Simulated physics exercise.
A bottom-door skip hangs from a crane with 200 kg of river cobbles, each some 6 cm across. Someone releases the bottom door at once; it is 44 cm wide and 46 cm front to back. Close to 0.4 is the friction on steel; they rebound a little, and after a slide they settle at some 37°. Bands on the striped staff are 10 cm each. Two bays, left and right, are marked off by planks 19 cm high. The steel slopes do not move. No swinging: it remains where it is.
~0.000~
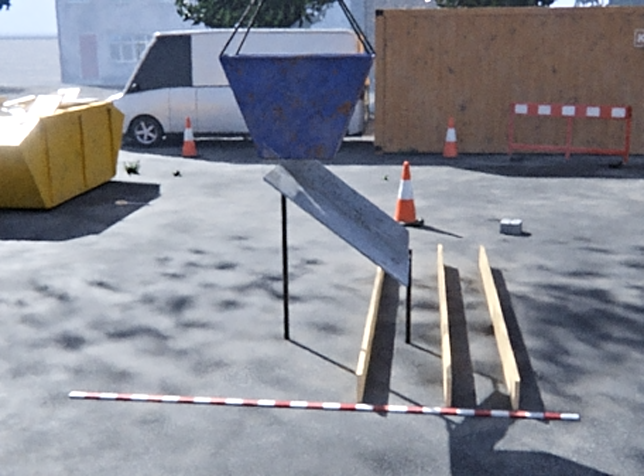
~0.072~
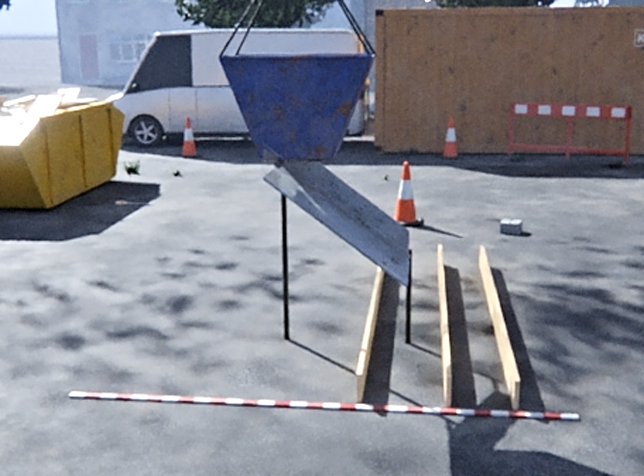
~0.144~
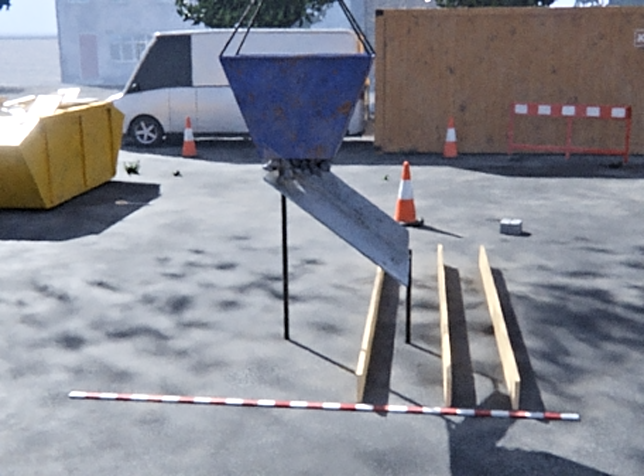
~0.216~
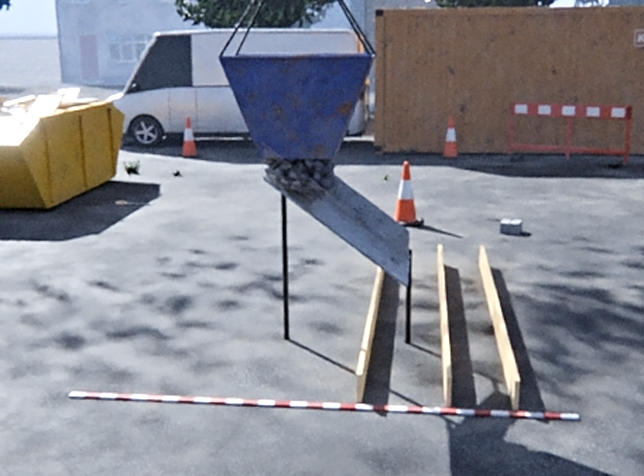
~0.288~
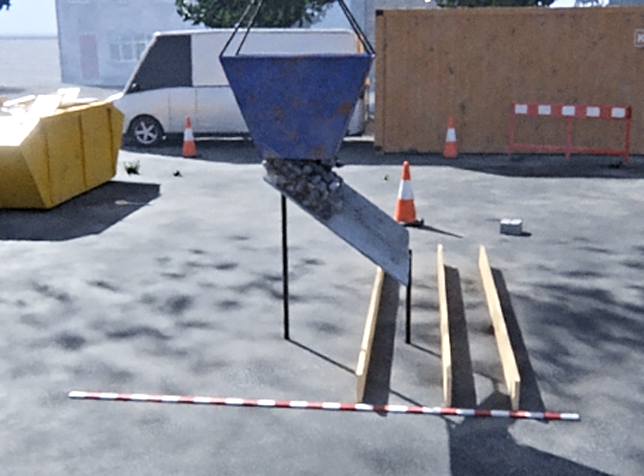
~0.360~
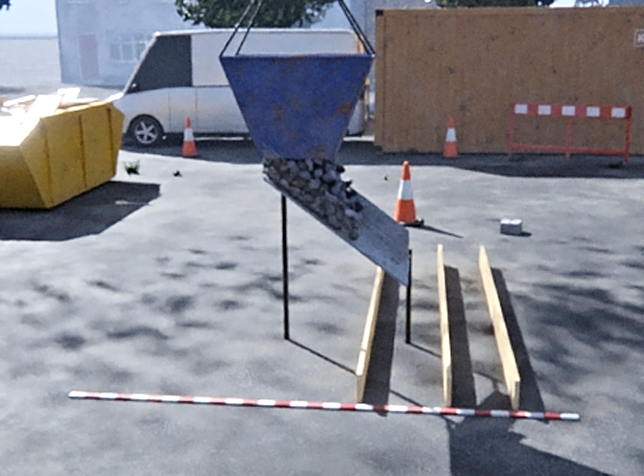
Blue skip hanging above a sloping steel chute, releasing grey cobbles from its bottom that slide down the slope towards the right.
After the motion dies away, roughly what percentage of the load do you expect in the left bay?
I would expect roughly 5 per cent in the left bay.
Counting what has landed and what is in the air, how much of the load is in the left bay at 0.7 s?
By then I'd say close to 10 per cent.
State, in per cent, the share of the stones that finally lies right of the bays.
About 15 per cent.
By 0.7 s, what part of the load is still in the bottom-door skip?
Around 25 per cent is yet inside.
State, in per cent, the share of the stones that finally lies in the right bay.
I'd put it at roughly 80 in a hundred.
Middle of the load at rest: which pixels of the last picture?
About (481, 359).
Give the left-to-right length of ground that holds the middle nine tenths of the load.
It covers roughly 90 centimetres from left to right.
After 0.7 s, 24 % in the bottom-door skip, 60 % on the steel, 3 % falling or lying left of the bays, 9 % falling or lying in the left bay, 4 % falling or lying in the right bay; the stones farthest right are at (480, 346).
After 1.1 s, 0 % in the bottom-door skip, 49 % on the steel, 13 % falling or lying in the left bay, 37 % falling or lying in the right bay; the stones farthest right are at (514, 344).
After 1.7 s, 0 % in the bottom-door skip, 7 % on the steel, 10 % falling or lying in the left bay, 73 % falling or lying in the right bay, 10 % falling or lying right of the bays; the stones farthest right are at (631, 378).
After 2.6 s, 0 % in the bottom-door skip, 5 % falling or lying in the left bay, 78 % falling or lying in the right bay, 16 % falling or lying right of the bays.
After 4.5 s, 0 % in the bottom-door skip, 5 % in the left bay, 78 % in the right bay, 16 % right of the bays.
